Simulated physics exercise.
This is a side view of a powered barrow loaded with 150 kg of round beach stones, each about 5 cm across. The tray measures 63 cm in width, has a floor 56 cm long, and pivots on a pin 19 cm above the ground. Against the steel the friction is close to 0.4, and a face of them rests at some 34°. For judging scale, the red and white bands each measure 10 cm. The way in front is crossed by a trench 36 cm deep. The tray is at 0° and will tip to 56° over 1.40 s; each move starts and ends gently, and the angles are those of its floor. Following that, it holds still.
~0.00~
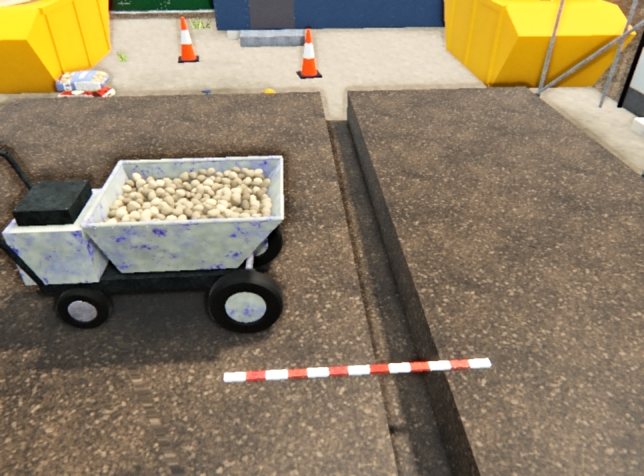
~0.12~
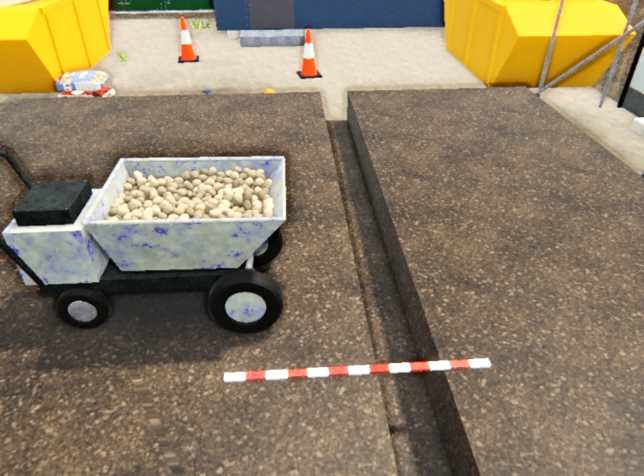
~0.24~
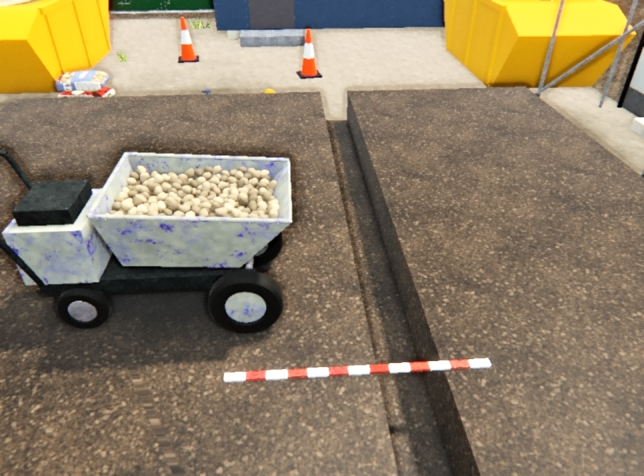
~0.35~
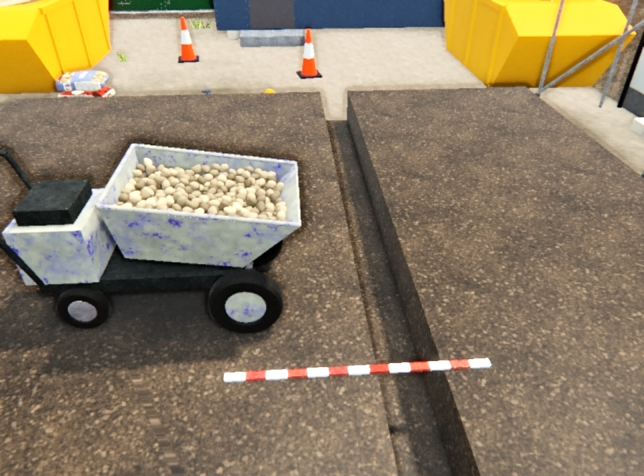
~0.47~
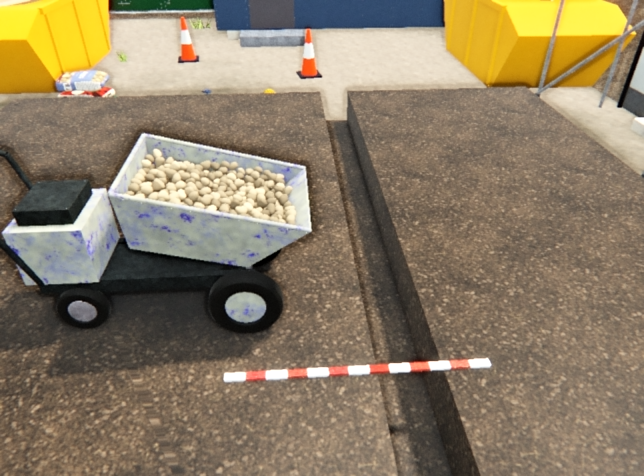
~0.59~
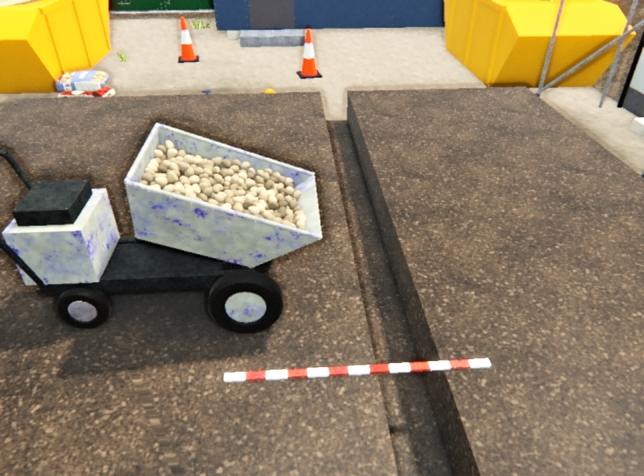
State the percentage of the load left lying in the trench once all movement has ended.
The share left there is about 67 per cent.
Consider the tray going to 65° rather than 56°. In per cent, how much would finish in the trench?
Roughly 100 per cent would end in the trench.
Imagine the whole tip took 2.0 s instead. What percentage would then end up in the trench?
Then some 65 per cent would.
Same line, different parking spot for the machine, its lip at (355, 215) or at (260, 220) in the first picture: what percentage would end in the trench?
About 25 and 50 per cent.
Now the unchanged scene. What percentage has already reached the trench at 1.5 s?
I'd put it near 10 per cent.
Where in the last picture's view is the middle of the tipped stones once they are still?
Roughly at (384, 322).
After 1.0 s the floor is at 47°; 100 % in the tray; the foremost stones are at (332, 237).
After 1.5 s the floor is at 56°; 85 % in the tray, 3 % short of the trench, 12 % in the trench; the foremost stones are at (396, 301).
After 1.9 s the floor is at 56°; 63 % in the tray, 3 % short of the trench, 34 % in the trench; the foremost stones are at (426, 295).
After 3.8 s the floor is at 56°; 30 % in the tray, 2 % short of the trench, 67 % in the trench; the foremost stones are at (438, 318).
